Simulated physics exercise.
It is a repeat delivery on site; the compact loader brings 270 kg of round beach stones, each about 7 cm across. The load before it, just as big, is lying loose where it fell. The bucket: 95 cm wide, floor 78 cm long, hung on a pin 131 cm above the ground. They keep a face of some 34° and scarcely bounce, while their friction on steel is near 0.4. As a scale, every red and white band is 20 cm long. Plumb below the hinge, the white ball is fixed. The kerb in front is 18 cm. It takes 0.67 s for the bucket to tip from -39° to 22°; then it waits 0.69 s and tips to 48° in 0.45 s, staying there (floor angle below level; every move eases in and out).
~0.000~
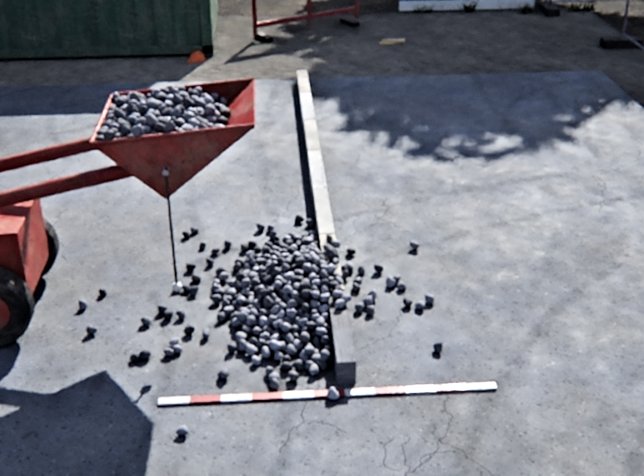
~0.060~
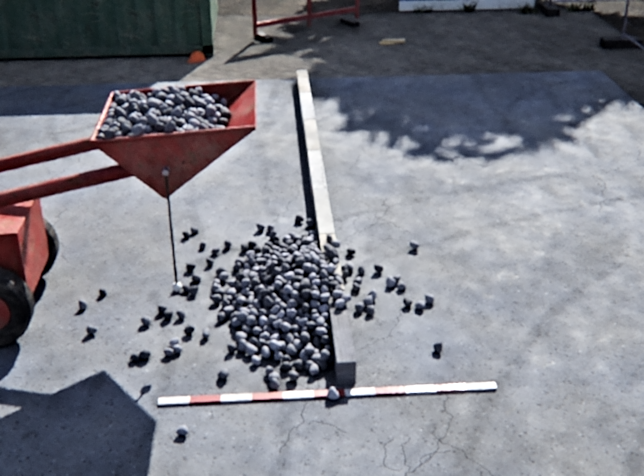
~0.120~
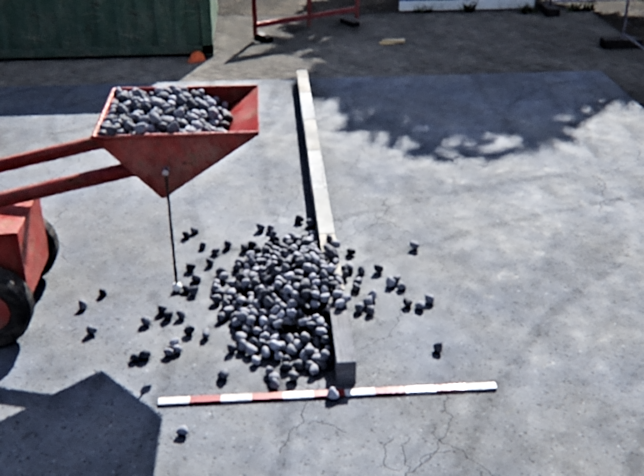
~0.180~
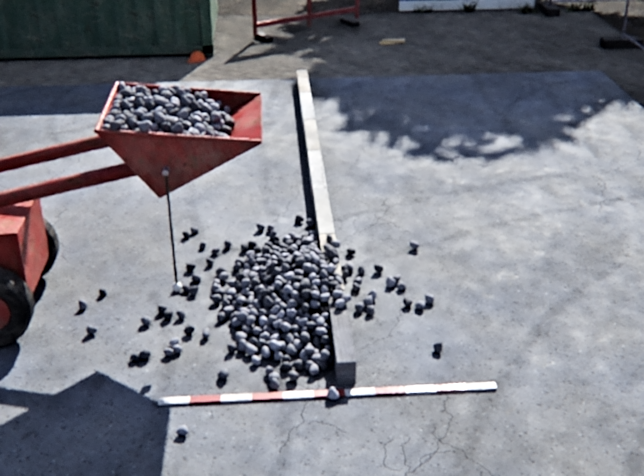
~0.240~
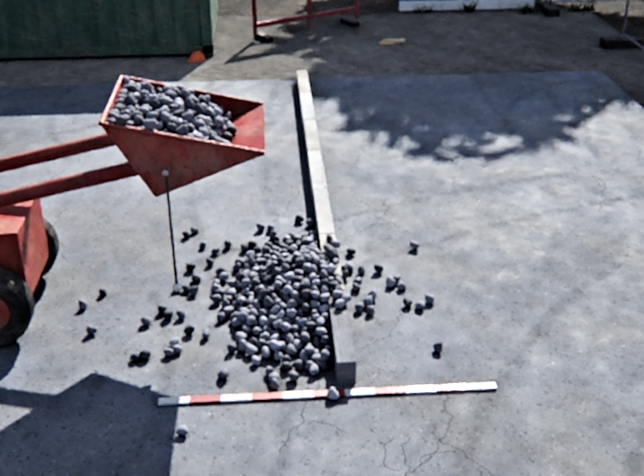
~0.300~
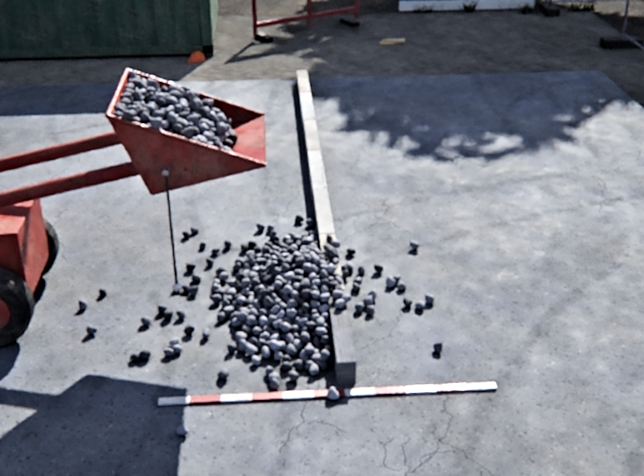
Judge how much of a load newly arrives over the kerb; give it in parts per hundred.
Close to 35 in every hundred.
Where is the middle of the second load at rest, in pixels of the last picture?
I'd point to about (310, 284).
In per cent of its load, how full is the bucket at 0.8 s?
About 95 percent.
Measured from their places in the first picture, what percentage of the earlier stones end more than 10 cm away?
About 15 %.
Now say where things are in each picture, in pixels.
In the first picture, the bucket is at -39°, its lip at (254, 126); the top of the load is at (152, 98). The earlier load is highest near (314, 263), 26 cm above ground level, 96 % on this side of the kerb, 4 % over the kerb.
In the second picture, the bucket is at -38°, its lip at (255, 128); the top of the load is at (152, 98); the stones move at 0.2 m/s on average.
In the third picture, lip at (258, 133), floor tilted -34°, highest stones at (148, 96); the stones move at 0.3 m/s on average.
In the fourth picture, the bucket is at -28°, its lip at (262, 142); the top of the load is at (136, 96); the stones move at 0.4 m/s on average.
In the fifth picture, lip at (264, 153), floor tilted -21°, highest stones at (133, 90); the stones move at 0.4 m/s on average.
In the sixth picture, lip at (266, 166), floor tilted -13°, highest stones at (137, 85); the stones move at 0.5 m/s on average.
After 0.5 s the floor is at 12°; in per cent of one load, 100 in the bucket, 96 on this side of the kerb, 4 over the kerb; the foremost stones are at (412, 292).
After 0.8 s the floor is at 22°; in per cent of one load, 93 in the bucket, 103 on this side of the kerb, 4 over the kerb; the foremost stones are at (412, 292).
After 2.3 s the floor is at 48°; in per cent of one load, 0 in the bucket, 162 on this side of the kerb, 38 over the kerb; the foremost stones are at (526, 296).
After 4.8 s the floor is at 48°; in per cent of one load, 0 in the bucket, 162 on this side of the kerb, 39 over the kerb; the foremost stones are at (542, 298). Net gain over the kerb, 35.
